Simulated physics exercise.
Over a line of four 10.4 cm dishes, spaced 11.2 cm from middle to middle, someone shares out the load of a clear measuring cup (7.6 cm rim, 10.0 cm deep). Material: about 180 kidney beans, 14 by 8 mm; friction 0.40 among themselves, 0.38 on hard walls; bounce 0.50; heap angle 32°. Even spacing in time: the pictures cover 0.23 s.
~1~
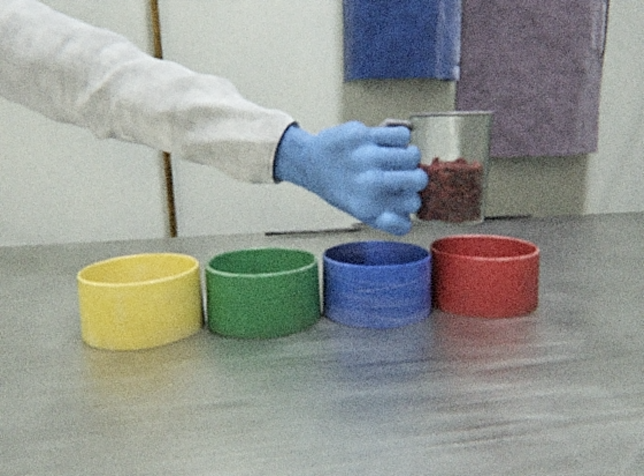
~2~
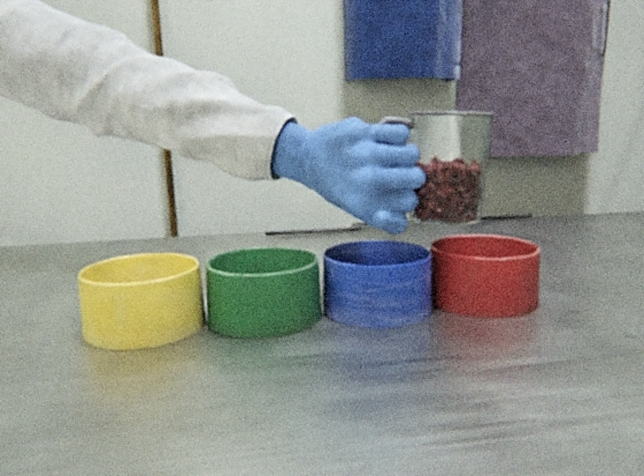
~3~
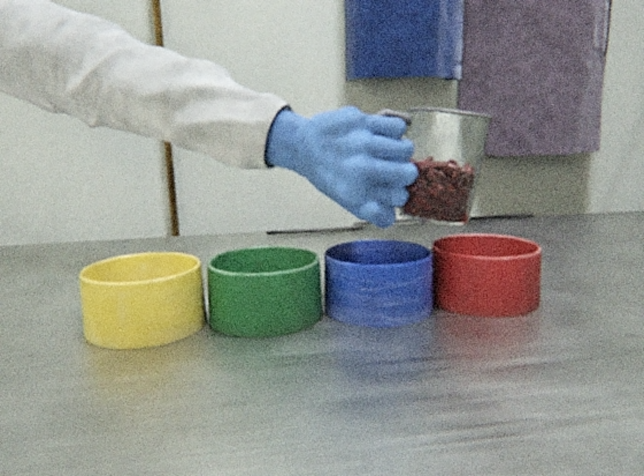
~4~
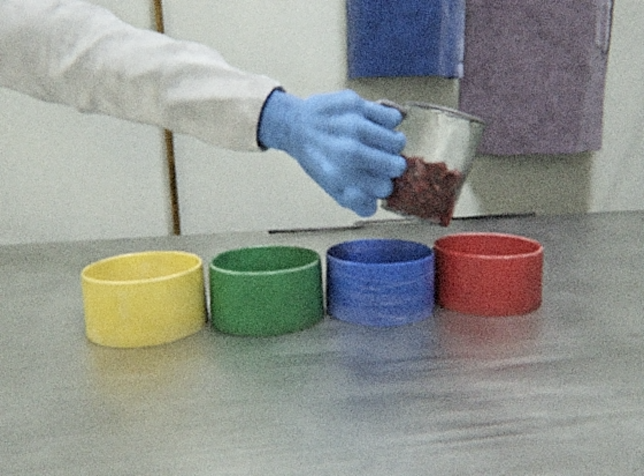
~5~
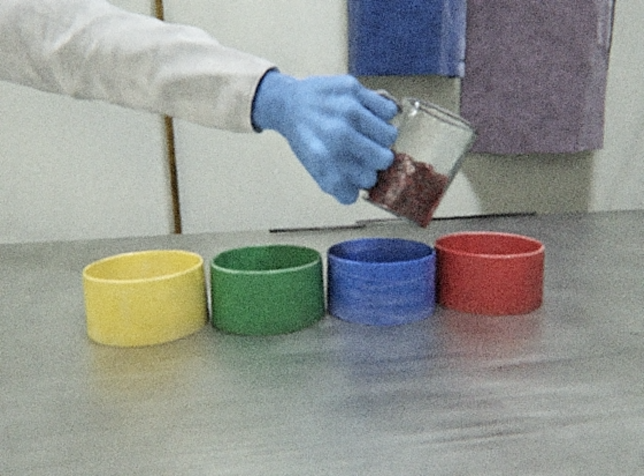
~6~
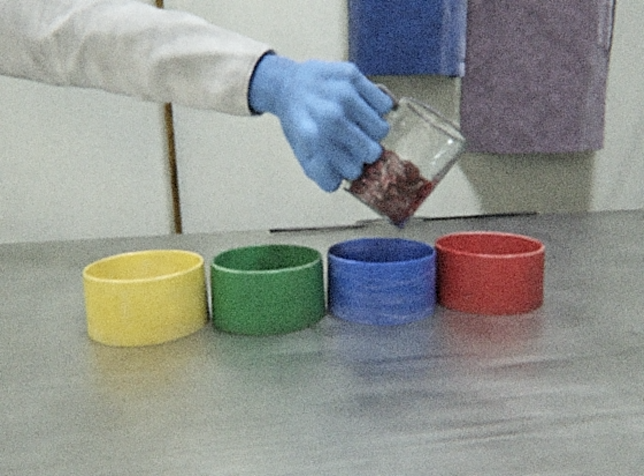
On a grey metal table with yellow, green, blue and red dishes in a row, a blue-gloved hand holds a clear cup partly filled with dark red pieces, moves it slightly left and steadily tilts it to the right.
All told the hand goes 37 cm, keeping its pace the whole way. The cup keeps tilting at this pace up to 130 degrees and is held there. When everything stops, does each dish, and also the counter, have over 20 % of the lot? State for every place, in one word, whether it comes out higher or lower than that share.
Red dish: Lower, blue dish: Lower, green dish: Higher, yellow dish: Lower, counter: Lower.
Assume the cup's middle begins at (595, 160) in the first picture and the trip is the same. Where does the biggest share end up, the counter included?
Most goes to: Red.
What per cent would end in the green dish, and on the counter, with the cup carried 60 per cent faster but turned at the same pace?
Shares - green 10, counter 0.
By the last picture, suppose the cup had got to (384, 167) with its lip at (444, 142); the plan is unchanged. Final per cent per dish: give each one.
Red 0, blue 0, green 20, yellow 80.
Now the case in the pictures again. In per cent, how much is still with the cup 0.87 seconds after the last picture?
It comes to about 0 percent.
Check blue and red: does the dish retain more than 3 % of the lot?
Well, blue gets a tick and red gets a cross.
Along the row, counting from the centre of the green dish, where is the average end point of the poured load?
I'd say about 2 cm, heading up the x axis.
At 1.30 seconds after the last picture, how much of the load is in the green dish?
Close to 85 percent of the load.
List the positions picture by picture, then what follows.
In the first picture, cup at (449, 167), tilt 0 degrees, lip at (488, 114), moved 0.0 cm; middle of the pieces at (451, 190); red dish at (483, 247); blue dish at (376, 253); green dish at (262, 261); yellow dish at (140, 268).
In the second picture, cup at (447, 167), tilt 2 degrees, lip at (488, 115), moved 0.3 cm; middle of the pieces at (448, 190).
In the third picture, cup at (441, 167), tilt 8 degrees, lip at (486, 119), moved 1.1 cm; middle of the pieces at (439, 190).
In the fourth picture, cup at (429, 166), tilt 17 degrees, lip at (481, 126), moved 2.4 cm; middle of the pieces at (424, 189).
In the fifth picture, cup at (417, 166), tilt 27 degrees, lip at (474, 135), moved 3.8 cm; middle of the pieces at (408, 187).
In the sixth picture, cup at (403, 166), tilt 37 degrees, lip at (464, 146), moved 5.1 cm; middle of the pieces at (391, 186); red dish at (488, 244); blue dish at (381, 250); green dish at (267, 257); yellow dish at (145, 265).
Then, 0.52 s after the last picture, tilt 130 degrees; cup holds 45 %, blue 10 %, green 45 %.
Then, 0.87 s after the last picture, tilt 130 degrees; cup holds 0 %, blue 10 %, green 85 %.
Then, 1.30 s after the last picture, tilt 130 degrees; cup holds 0 %, blue 10 %, green 85 %.
In the end, red 0 %, blue 10 %, green 85 %, yellow 0 %, counter 5 %.
